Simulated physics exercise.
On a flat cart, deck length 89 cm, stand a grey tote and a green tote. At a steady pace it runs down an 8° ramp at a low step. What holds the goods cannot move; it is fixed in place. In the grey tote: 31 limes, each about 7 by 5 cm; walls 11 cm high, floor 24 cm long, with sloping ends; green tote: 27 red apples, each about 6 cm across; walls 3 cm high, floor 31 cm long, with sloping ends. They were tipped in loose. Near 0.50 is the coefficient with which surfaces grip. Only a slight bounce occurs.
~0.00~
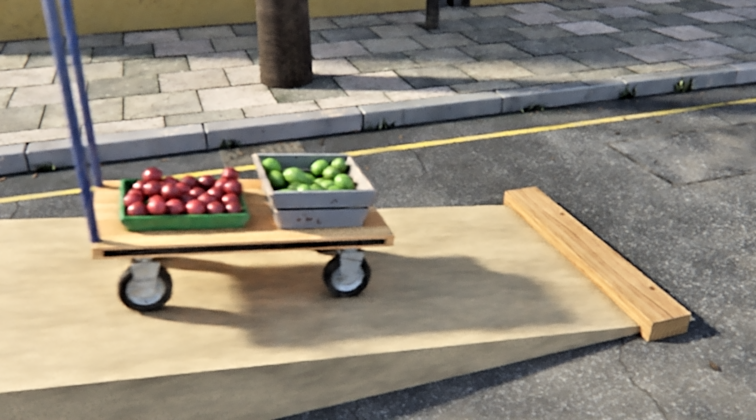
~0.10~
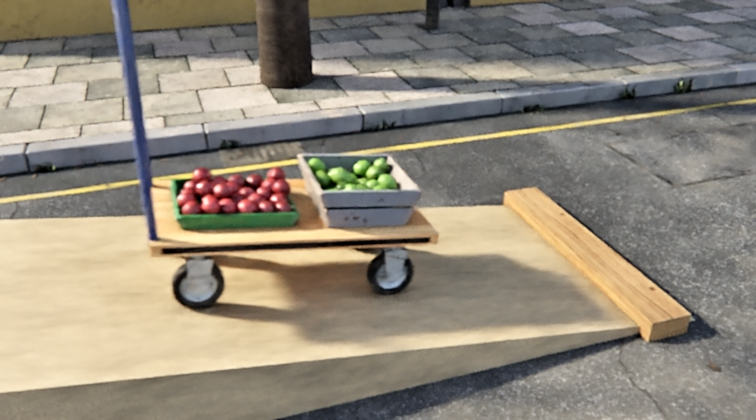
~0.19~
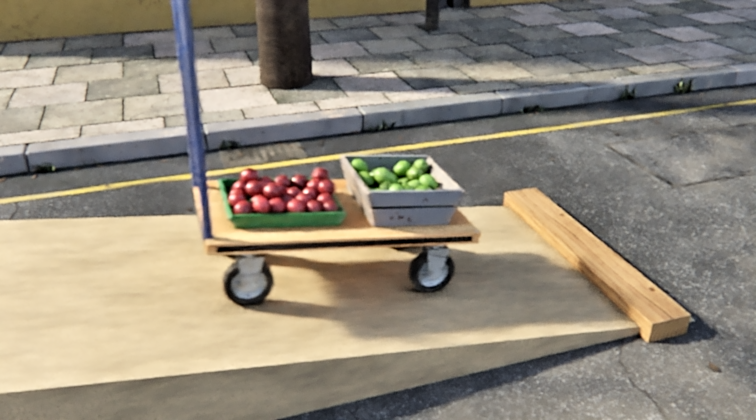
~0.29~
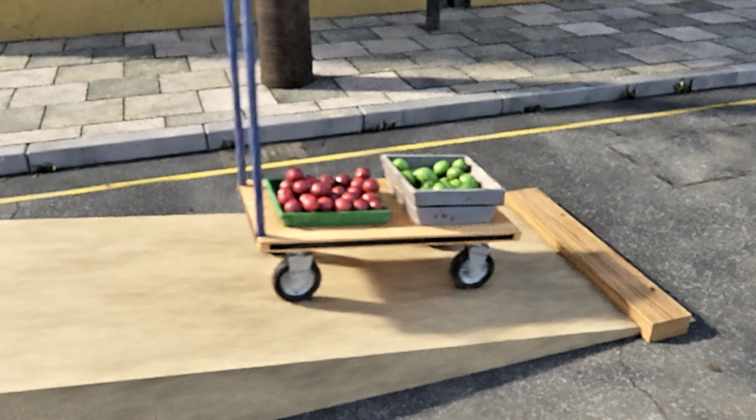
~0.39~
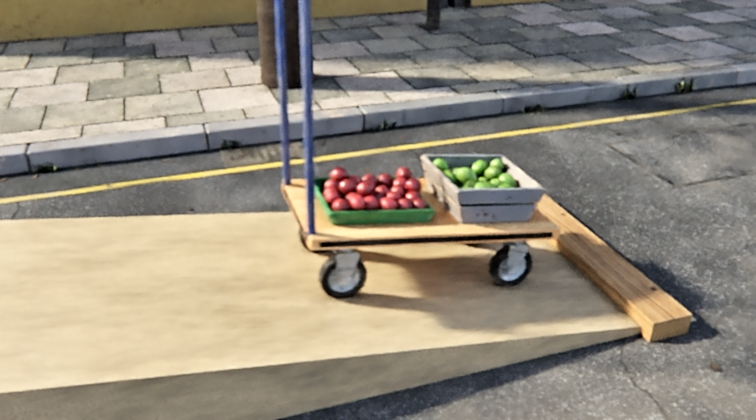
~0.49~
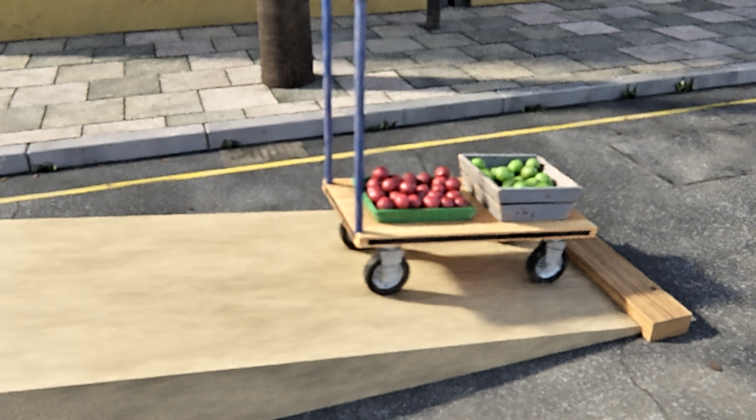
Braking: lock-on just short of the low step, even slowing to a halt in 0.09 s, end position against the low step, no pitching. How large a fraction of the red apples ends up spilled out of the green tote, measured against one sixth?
The spilled fraction is larger than one sixth.
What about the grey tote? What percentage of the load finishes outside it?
Grey tote: 0%.
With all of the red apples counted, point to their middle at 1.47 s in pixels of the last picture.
They're centred near (467, 191).
After 0.52 s, it begins to slow.
After 0.62 s, grey tote 31 in, 0 out and green tote 25 in, 2 out.
After 0.74 s, grey tote 31 in, 0 out and green tote 22 in, 5 out.
After 0.97 s, grey tote 31 in, 0 out and green tote 20 in, 7 out.
When it is over (at 1.47 s), grey tote 31 in, 0 out and green tote 20 in, 7 out. Asked share, 7 of 27, 26 per cent.
